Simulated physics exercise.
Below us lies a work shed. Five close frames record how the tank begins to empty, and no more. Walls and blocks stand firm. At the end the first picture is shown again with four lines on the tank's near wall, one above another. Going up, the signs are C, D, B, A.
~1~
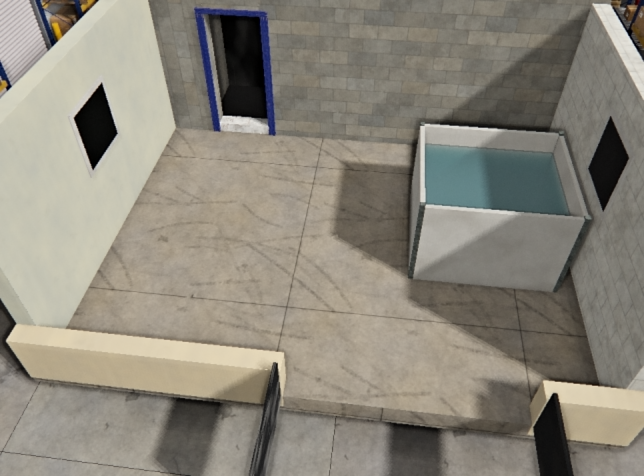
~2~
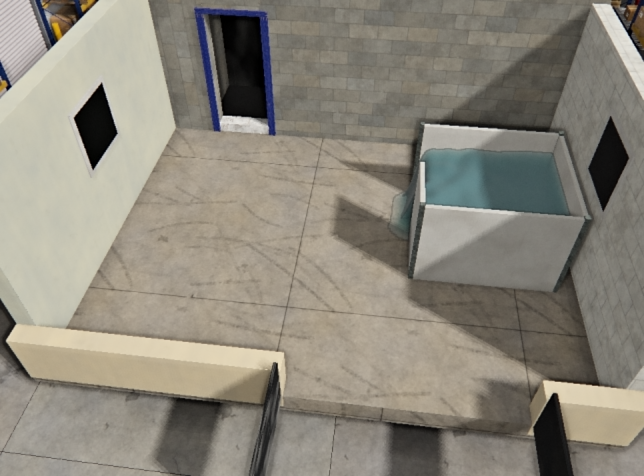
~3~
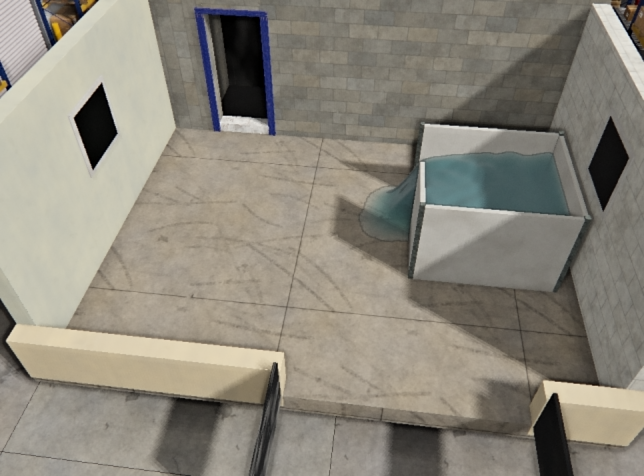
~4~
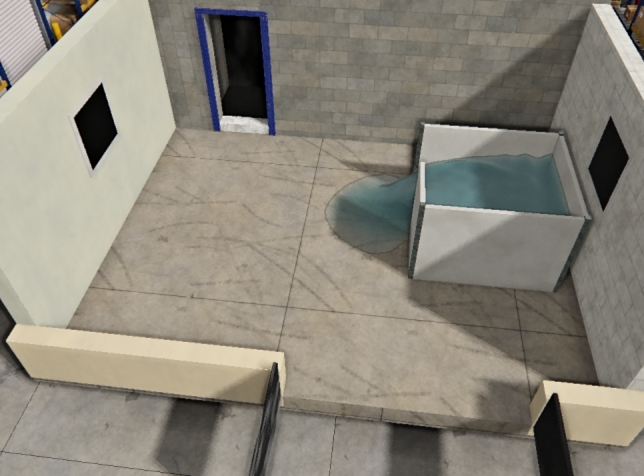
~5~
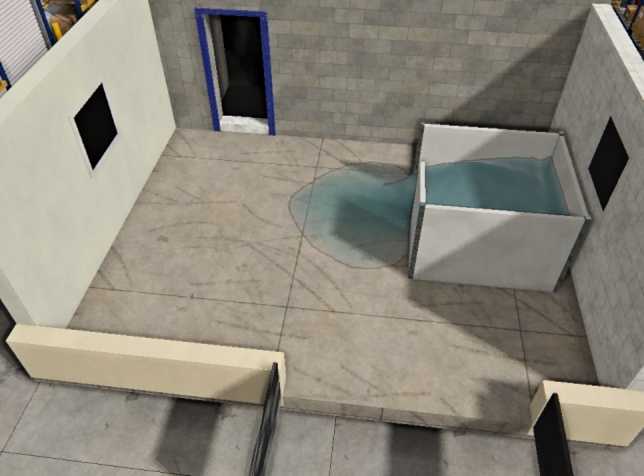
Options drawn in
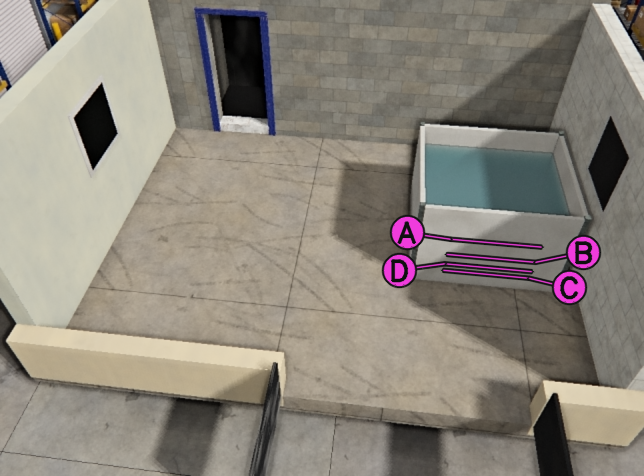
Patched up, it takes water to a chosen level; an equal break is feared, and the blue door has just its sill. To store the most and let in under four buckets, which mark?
A.
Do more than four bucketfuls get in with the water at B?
No.
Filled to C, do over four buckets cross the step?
No, that is safe.
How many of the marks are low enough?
All four.
In magenta, A at (495, 243); B at (490, 258); C at (485, 274); D at (487, 267); from the bottom up C, D, B, A.
For line A, a bucket or two gets in.
For line B, nothing gets over.
For line C, nothing gets over.
For line D, nothing gets over.
